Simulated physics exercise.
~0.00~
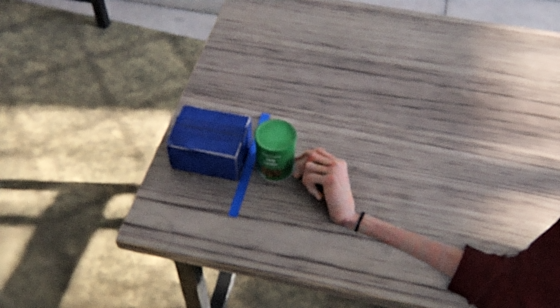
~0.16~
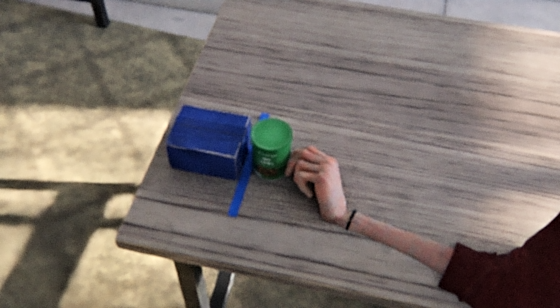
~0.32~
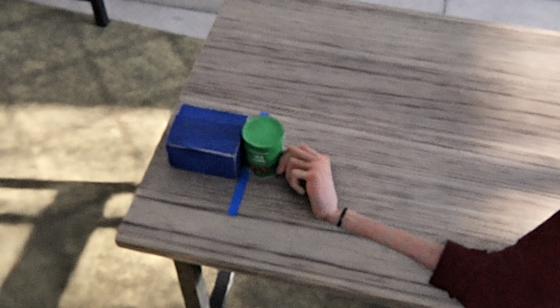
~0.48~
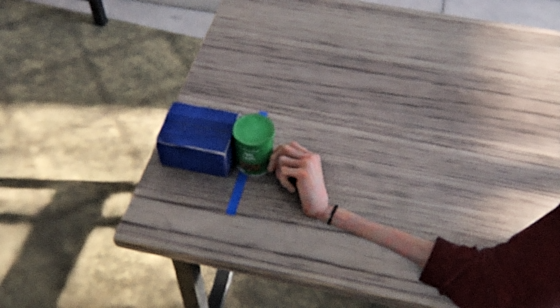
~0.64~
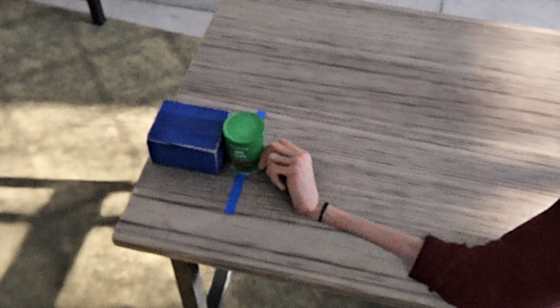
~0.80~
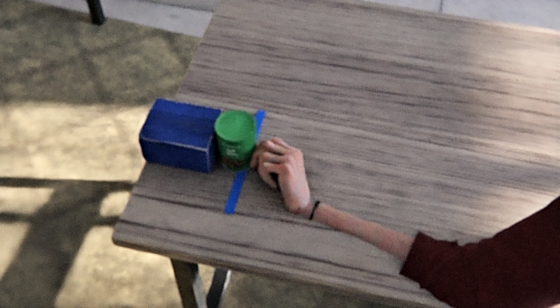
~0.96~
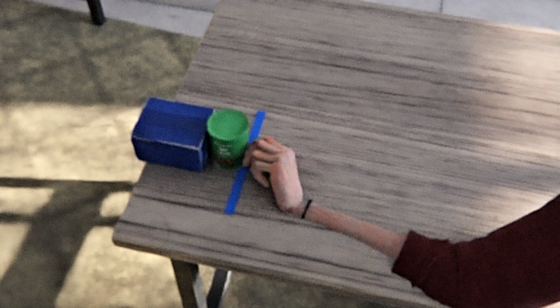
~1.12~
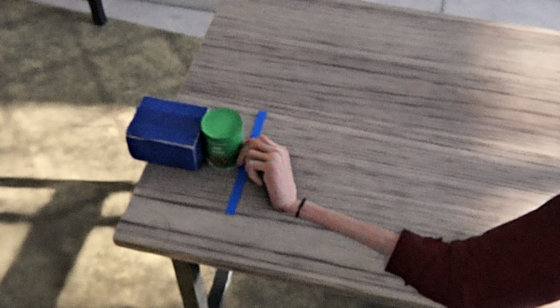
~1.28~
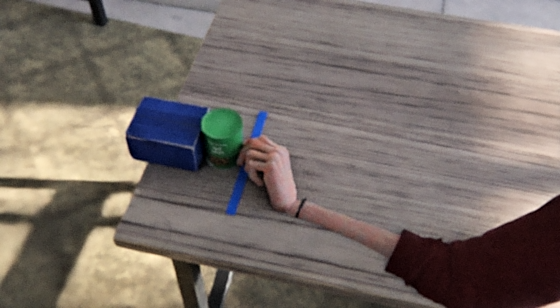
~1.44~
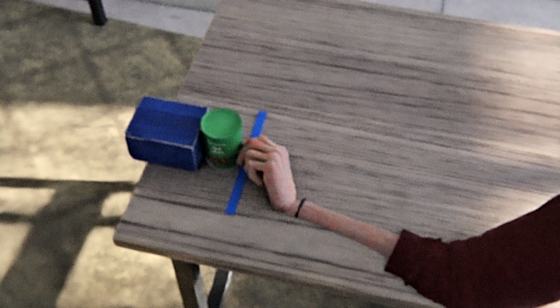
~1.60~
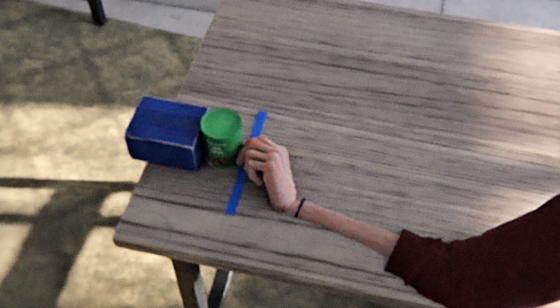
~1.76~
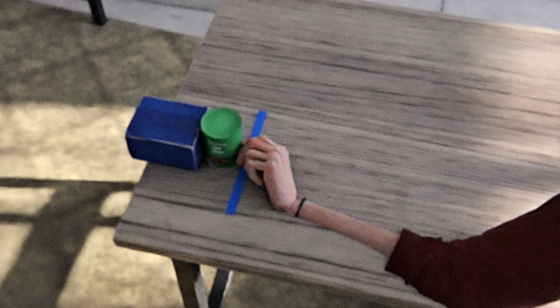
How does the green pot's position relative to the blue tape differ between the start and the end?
At the start the green pot stands at the tape's right side, partly covering it. By the end it has been pushed across and stands just to the left of the tape.
